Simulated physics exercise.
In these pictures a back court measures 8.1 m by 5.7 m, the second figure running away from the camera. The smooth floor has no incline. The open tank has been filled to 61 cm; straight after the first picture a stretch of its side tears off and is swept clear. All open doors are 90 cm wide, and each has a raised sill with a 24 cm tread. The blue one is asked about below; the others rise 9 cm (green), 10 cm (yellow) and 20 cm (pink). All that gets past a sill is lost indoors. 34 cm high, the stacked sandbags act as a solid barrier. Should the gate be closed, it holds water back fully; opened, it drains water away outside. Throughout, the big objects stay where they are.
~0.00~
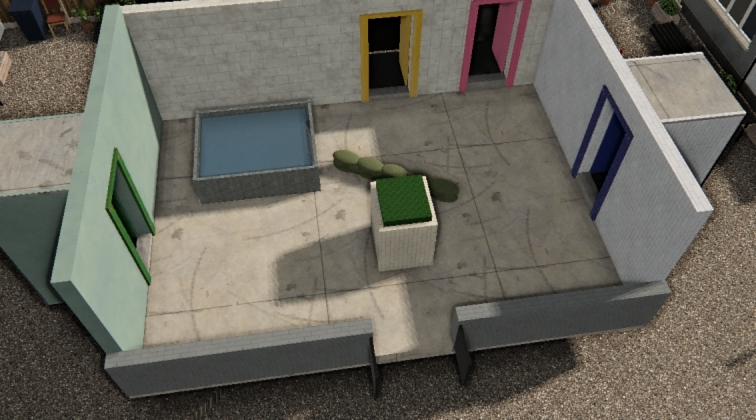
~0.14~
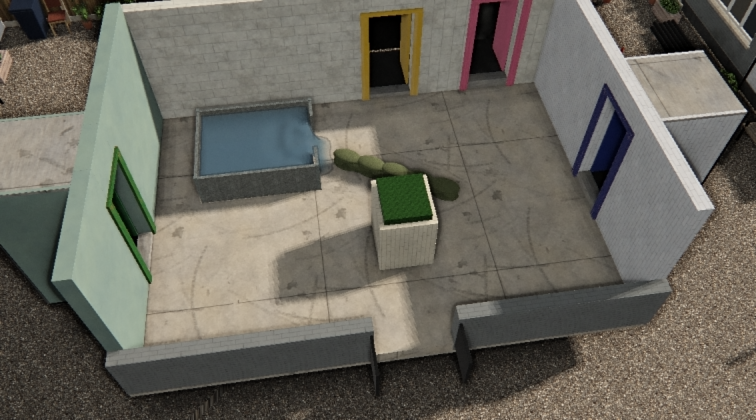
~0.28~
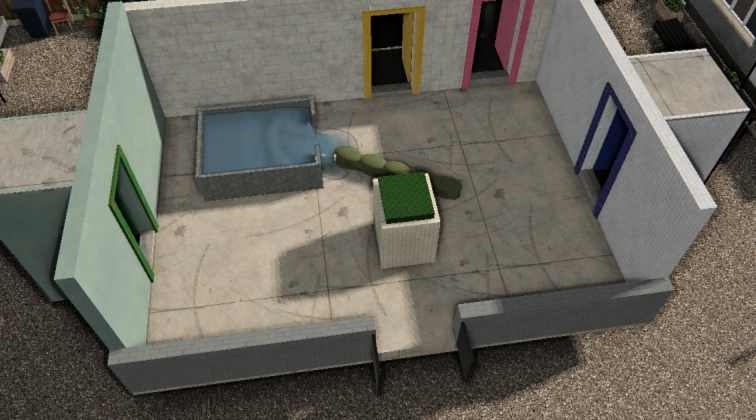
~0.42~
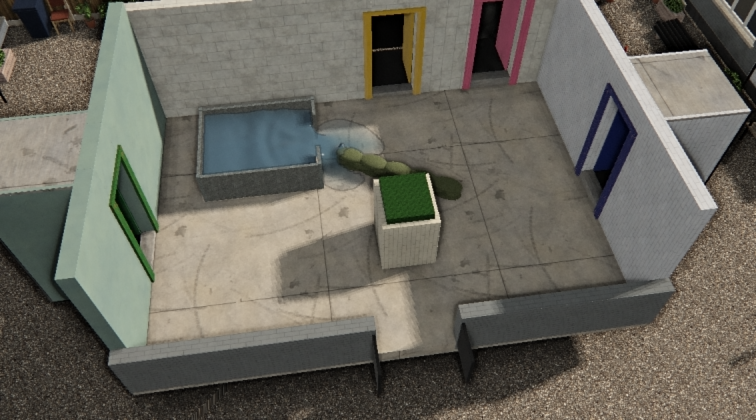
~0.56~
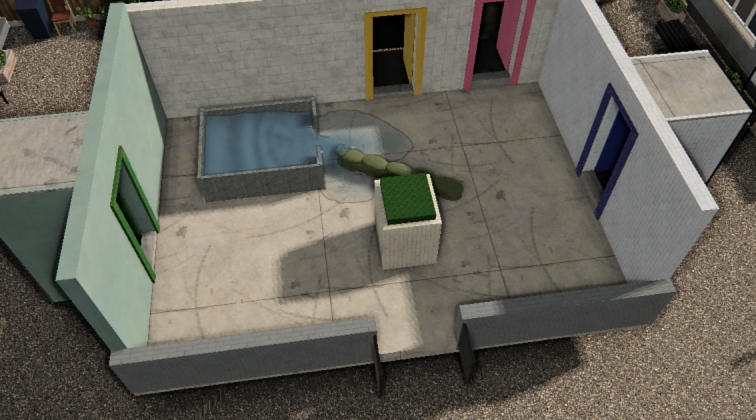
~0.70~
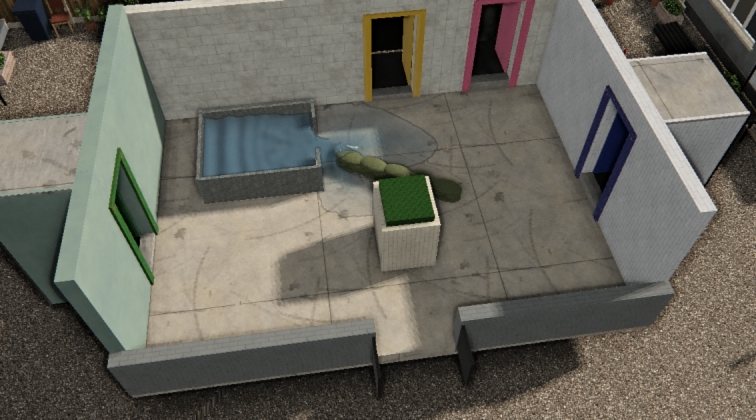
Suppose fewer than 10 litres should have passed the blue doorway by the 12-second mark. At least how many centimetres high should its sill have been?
I would say at least 4.5 cm.
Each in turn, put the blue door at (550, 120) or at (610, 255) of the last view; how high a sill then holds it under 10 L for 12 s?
19 and 7.5 cm.
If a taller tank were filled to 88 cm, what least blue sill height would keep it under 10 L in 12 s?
I'd say close to 10.5 cm.
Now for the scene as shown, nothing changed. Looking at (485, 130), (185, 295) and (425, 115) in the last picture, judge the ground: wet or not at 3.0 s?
First wet through, second bone-dry, third wet through.
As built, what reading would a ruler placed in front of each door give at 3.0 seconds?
Door by door, in centimetres - blue 3, green 0, yellow 14, pink 8.
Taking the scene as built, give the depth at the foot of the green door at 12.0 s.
About 5.0 cm.
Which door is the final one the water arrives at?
That would be the green door.
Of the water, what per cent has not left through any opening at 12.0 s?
Roughly 92 %.
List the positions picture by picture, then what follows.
In the first frame, still water, 61 cm deep, in the open tank at (255, 141); the blue door at (598, 161) is dry.
In the second frame, water pours out at (314, 149) and has run 0.2 m, to (328, 169); about 6 cm deep outside, 61 cm at the back.
In the third frame, water pours out at (316, 148) and has run 0.8 m, to (355, 147); about 11 cm deep outside, 61 cm at the back.
In the fourth frame, water pours out at (316, 148) and has run 1.3 m, to (379, 149); about 7 cm deep outside, 61 cm at the back.
In the fifth frame, water pours out at (317, 149) and has run 1.8 m, to (407, 149); about 4 cm deep outside, 61 cm at the back.
In the sixth frame, water pours out at (316, 150) and has run 2.3 m, to (432, 148); about 4 cm deep outside, 55 cm at the back; 3.2 m in a straight line remain to the blue door at (601, 161).
After 1.4 s water covers 25 % of the floor, deepest (46 cm) near (336, 163); it has not reached the blue door.
After 3.0 s water covers 45 % of the floor, deepest (28 cm) near (533, 93); it has not reached the blue door.
After 12.0 s water covers 95 % of the floor, deepest (8 cm) near (586, 216); 5 cm at the blue door, 0 litres in over its 17 cm sill.
At the blue door as built, the water arrived by 3.1 s and peaked near 10 cm at 4.0 s.
With a sill of 4 cm, 15 litres would have come in within the 12 s; with 5 cm, 8 litres. So under 10 litres takes about 4.5 cm.
